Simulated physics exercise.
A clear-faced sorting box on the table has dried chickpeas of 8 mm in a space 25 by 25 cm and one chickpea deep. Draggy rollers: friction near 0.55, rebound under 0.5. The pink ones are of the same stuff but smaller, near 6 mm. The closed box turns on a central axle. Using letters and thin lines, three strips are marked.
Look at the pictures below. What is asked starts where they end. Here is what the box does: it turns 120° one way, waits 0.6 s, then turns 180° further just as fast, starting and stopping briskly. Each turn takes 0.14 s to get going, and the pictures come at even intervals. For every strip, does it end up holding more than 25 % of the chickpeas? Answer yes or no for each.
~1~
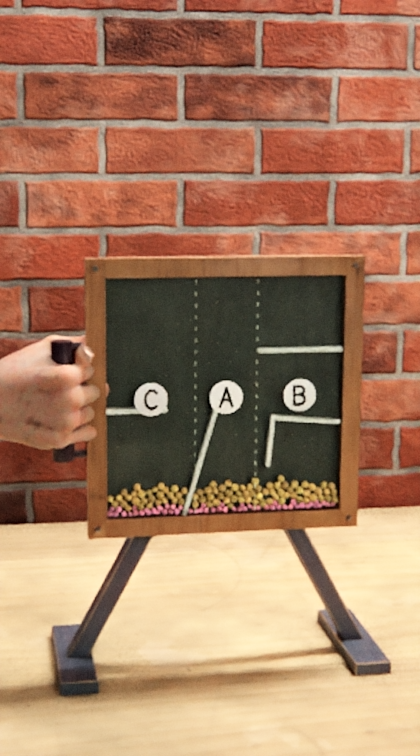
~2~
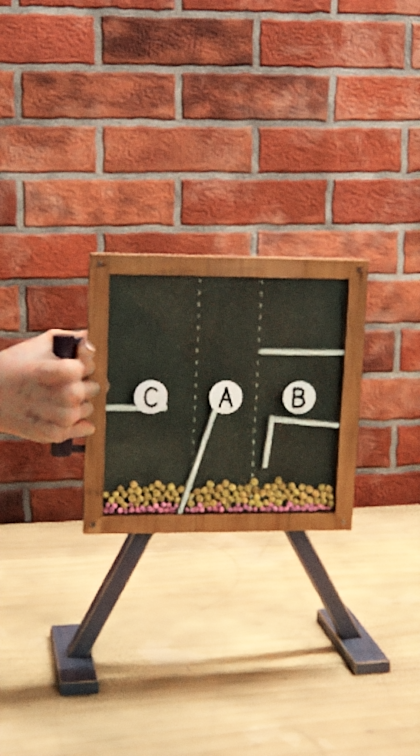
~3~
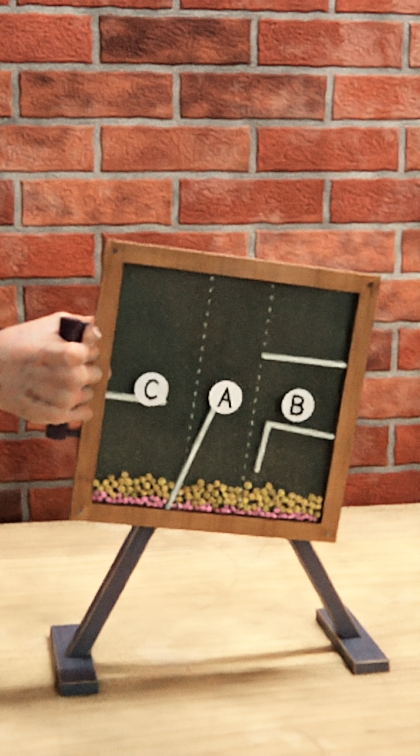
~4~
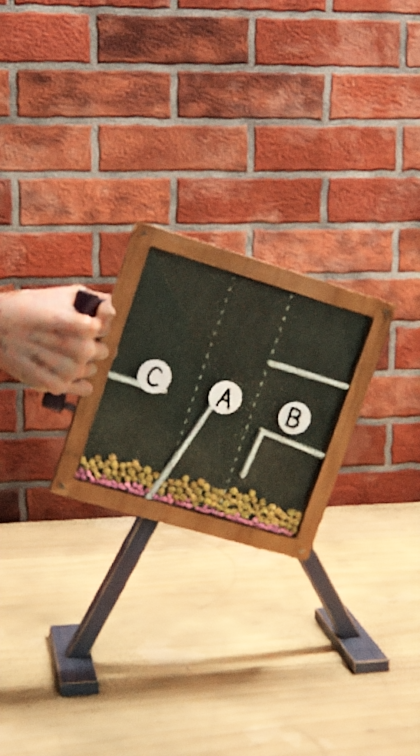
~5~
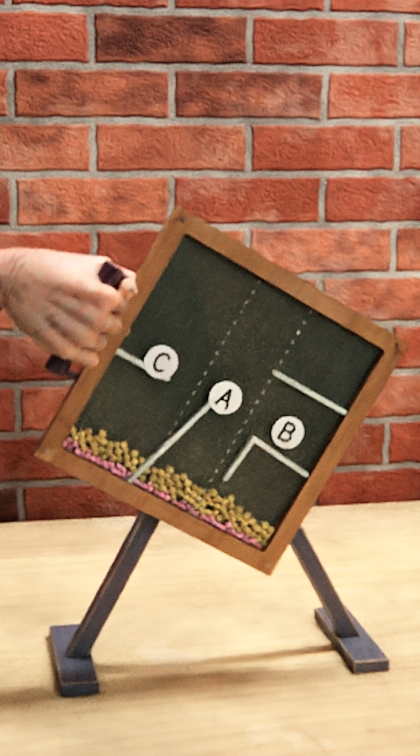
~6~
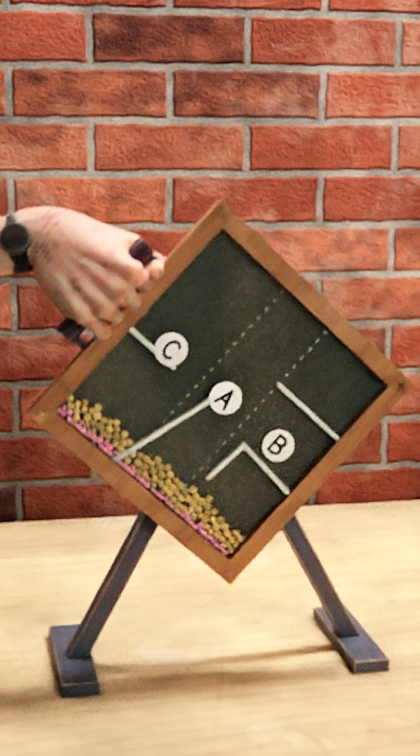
Strip A: Yes; strip B: No; strip C: Yes.
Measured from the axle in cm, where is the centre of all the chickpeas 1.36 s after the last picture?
Offset: Approx. 7 cm left, 6 cm above.
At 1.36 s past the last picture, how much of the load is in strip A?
Share: Close to 0 percent.
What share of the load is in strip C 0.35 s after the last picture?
Share: Some 25 %.
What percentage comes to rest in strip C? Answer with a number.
About 35 %.
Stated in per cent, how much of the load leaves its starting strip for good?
40 %.
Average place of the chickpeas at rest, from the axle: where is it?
Some 3 cm right and 6 cm below.
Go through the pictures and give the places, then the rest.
The first picture shows level; about 140 chickpeas; load centre (225, 500); top chickpea (281, 479); A (226, 397), B (300, 395), C (151, 400).
The second picture shows turned 2° clockwise; load centre (221, 500); top chickpea (158, 484).
The third picture shows turned 8° clockwise; load centre (210, 500); top chickpea (125, 475); wall ends (256, 469), (222, 388), (164, 401), (265, 355).
The fourth picture shows turned 18° clockwise; load centre (192, 497); top chickpea (112, 458).
The fifth picture shows turned 31° clockwise; load centre (171, 489); top chickpea (73, 430).
The sixth picture shows turned 43° clockwise; load centre (153, 477); top chickpea (70, 398); A (226, 398), B (278, 446), C (171, 349).
Then, 0.35 s later than the last picture, it stands 120° clockwise; the chickpeas' middle is 9 cm left of and level with the centre; A 10 %, B 65 %, C 25 %.
Then, 1.36 s later than the last picture, it has come round 210° clockwise; the chickpeas' middle is 7 cm left of and 6 cm above the centre; B 100 %.
Then, 1.76 s later than the last picture, it has come round 300° clockwise; the chickpeas' middle is 4 cm right of and 5 cm below the centre; A 40 %, B 25 %, C 35 %.
All still 2.3 s after it, it has come round 300° clockwise; A 55 %, B 10 %, C 35 %.
